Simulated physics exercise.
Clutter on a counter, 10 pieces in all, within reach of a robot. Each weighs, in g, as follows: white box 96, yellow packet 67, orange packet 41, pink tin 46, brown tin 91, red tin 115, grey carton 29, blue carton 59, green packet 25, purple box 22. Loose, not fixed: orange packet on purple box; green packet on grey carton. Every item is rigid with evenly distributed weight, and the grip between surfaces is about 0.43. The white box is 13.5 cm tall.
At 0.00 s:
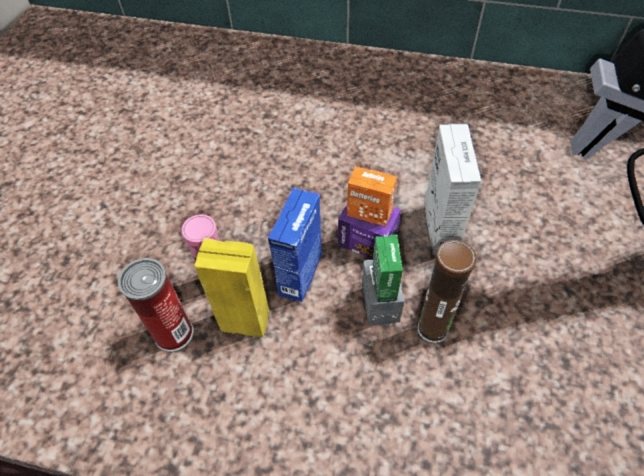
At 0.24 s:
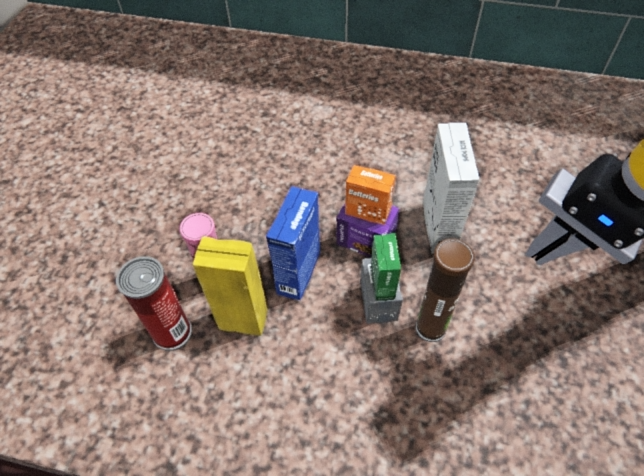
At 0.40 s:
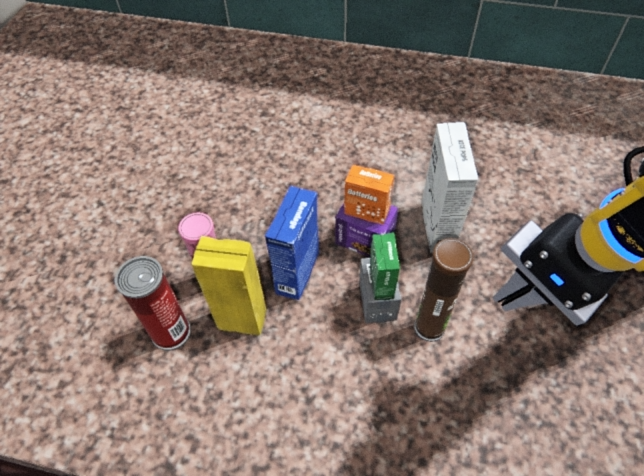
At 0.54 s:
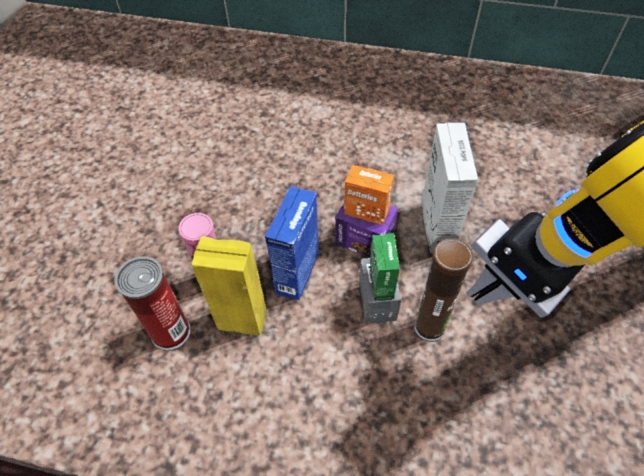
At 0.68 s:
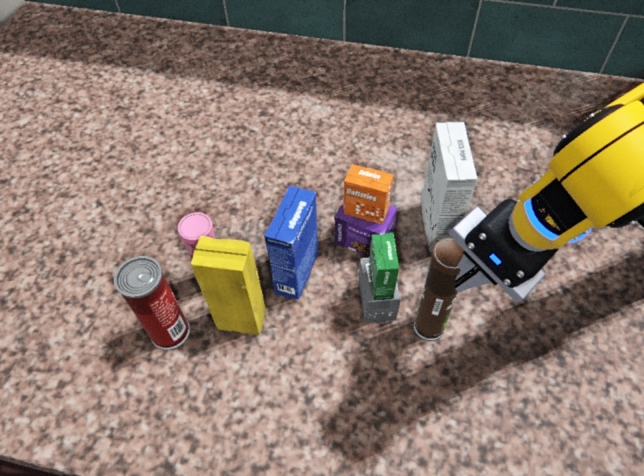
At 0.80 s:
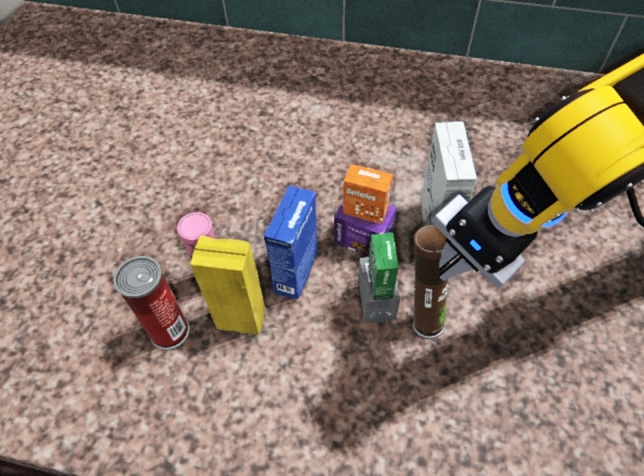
In the video, a yellow and black robot arm enters from the right and moves left across a speckled counter of boxes, packets and tins, reaching the upright brown tin, which then leans slightly to the left.
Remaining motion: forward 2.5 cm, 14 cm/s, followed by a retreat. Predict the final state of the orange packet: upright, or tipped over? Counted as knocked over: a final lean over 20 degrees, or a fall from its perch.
The orange packet finishes tipped over.
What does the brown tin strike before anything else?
Green packet.
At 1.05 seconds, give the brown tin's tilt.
It is some 30° from upright at that moment.
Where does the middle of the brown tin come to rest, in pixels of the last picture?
Near (426, 238).
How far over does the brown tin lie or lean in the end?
Roughly 60 degrees from upright.
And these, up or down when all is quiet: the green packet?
Green packet down.
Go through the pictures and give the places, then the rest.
In the first picture, fingers at (596, 125); brown tin (443, 297) upright; orange packet (371, 197).
In the second picture, fingers at (552, 234); brown tin (441, 295) upright; white box (447, 192), yellow packet (234, 290).
In the third picture, fingers at (518, 283); brown tin (440, 295) upright; pink tin (206, 255), red tin (156, 307).
In the fourth picture, fingers at (489, 278); brown tin (440, 295) upright; grey carton (379, 290), blue carton (295, 246).
In the fifth picture, fingers at (468, 265); brown tin (439, 294) upright; green packet (383, 267), purple box (365, 226).
In the sixth picture, fingers at (452, 253); brown tin (431, 287) leaning 8°; orange packet (367, 195).
After 1.05 s, green packet and brown tin touch at 0.98 s; leaning brown tin 28°, green packet 9°.
After 1.35 s, grey carton and brown tin touch at 1.10 s; orange packet and brown tin touch at 1.13 s; leaning orange packet 96°, brown tin 59°, green packet 38°.
After 1.80 s, brown tin and white box touch at 1.53 s; green packet and blue carton touch at 1.61 s; leaning green packet 180°, orange packet 90°, brown tin 60°.
At rest, past 20° or fallen, brown tin, orange packet and green packet. Standing, white box, grey carton, purple box, blue carton, yellow packet, red tin and pink tin.
